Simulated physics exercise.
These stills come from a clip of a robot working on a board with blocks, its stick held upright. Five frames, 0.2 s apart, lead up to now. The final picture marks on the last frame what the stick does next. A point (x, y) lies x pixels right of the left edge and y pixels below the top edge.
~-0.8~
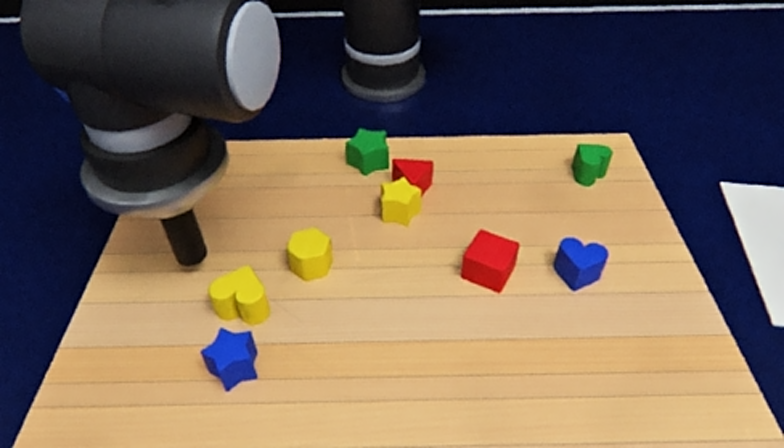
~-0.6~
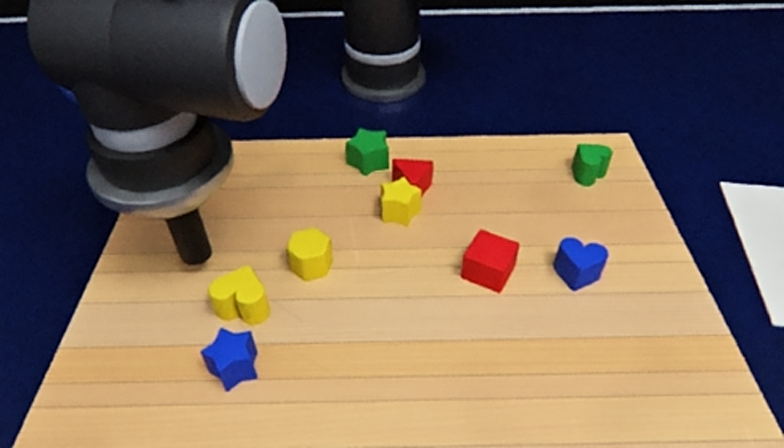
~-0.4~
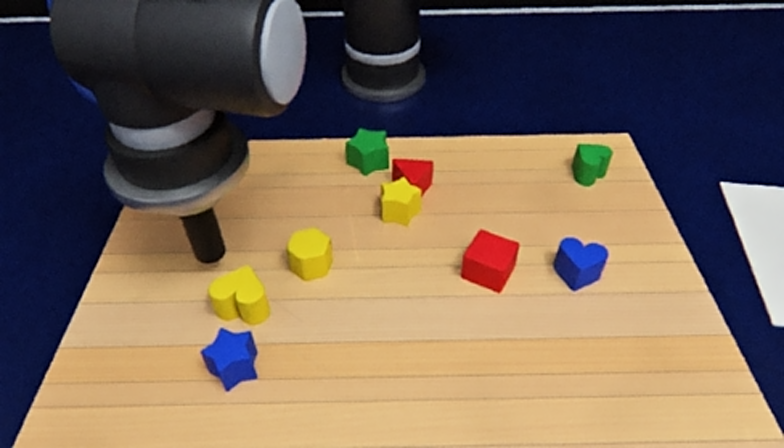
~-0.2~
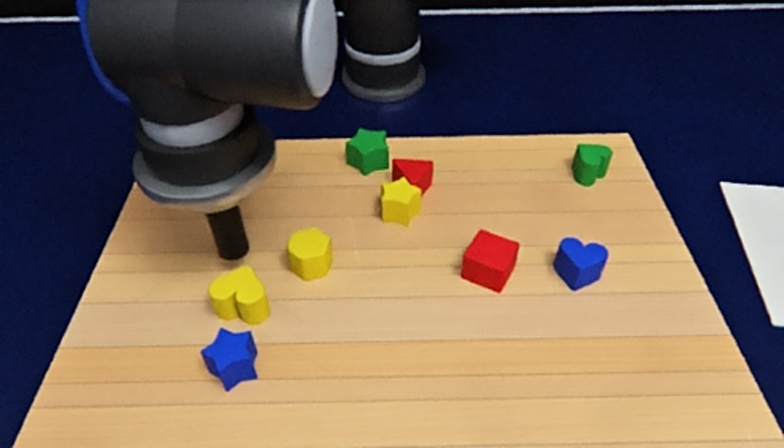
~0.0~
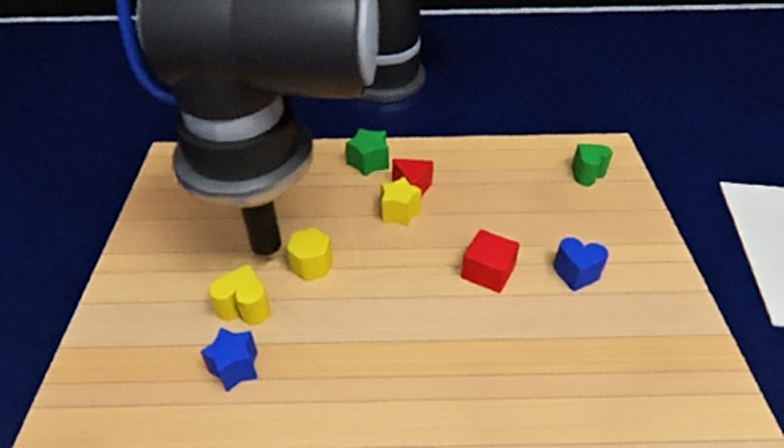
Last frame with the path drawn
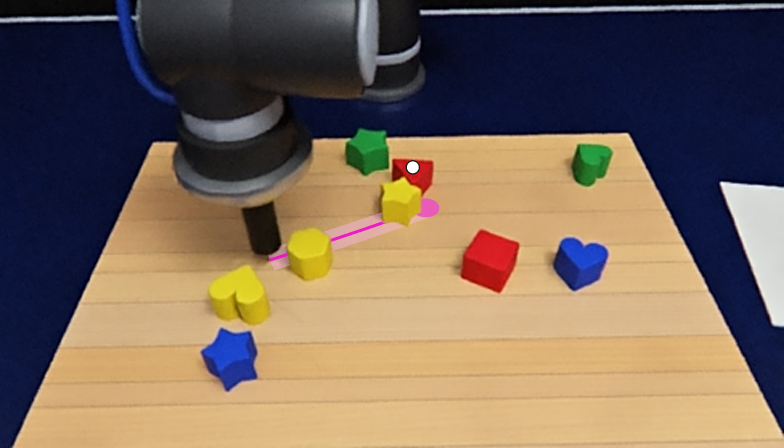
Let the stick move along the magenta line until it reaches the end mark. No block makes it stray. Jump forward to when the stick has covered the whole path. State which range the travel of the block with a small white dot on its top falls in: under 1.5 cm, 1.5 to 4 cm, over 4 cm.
By the end of the path, it will have gone between 1.5 and 4 cm.
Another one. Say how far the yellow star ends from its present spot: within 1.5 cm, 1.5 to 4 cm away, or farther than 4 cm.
It will fall in the top band, over 4 cm.
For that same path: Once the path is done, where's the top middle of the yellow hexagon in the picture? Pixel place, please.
At roughly (333, 243).
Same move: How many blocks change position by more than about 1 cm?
Most likely three or more.
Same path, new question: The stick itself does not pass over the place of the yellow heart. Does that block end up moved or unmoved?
By the end it is where it was.
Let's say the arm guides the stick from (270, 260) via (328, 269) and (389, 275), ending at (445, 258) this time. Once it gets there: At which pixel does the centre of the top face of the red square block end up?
It should be at (525, 253) by then.
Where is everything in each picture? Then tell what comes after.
In the first picture, tip of the stick at (192, 255), middles of tops, yellow heart at (238, 285), yellow hexagon at (308, 242), yellow star at (399, 190), red triangular block at (413, 167).
In the second picture, stick at (197, 255), nothing pushed.
In the third picture, stick at (211, 253), nothing pushed.
In the fourth picture, stick at (234, 250), nothing pushed.
In the fifth picture, stick at (267, 245), yellow heart at (238, 285), yellow hexagon at (308, 242), yellow star at (399, 190), red triangular block at (413, 167).
The line goes from (270, 260) directly to (426, 208); the dot is on the red triangular block.
What follows on the original path. One third of the way, stick at (325, 227); yellow hexagon at (333, 243), turned 55° clockwise.
Two thirds of the way, stick at (378, 210); yellow hexagon at (333, 243), turned 55° clockwise; yellow star at (406, 187); red triangular block at (416, 164).
At the end, stick at (426, 193); yellow heart unmoved; yellow hexagon at (333, 243), turned 55° clockwise; yellow star at (444, 170), turned 50° anticlockwise; red triangular block at (426, 150), turned 45° anticlockwise.
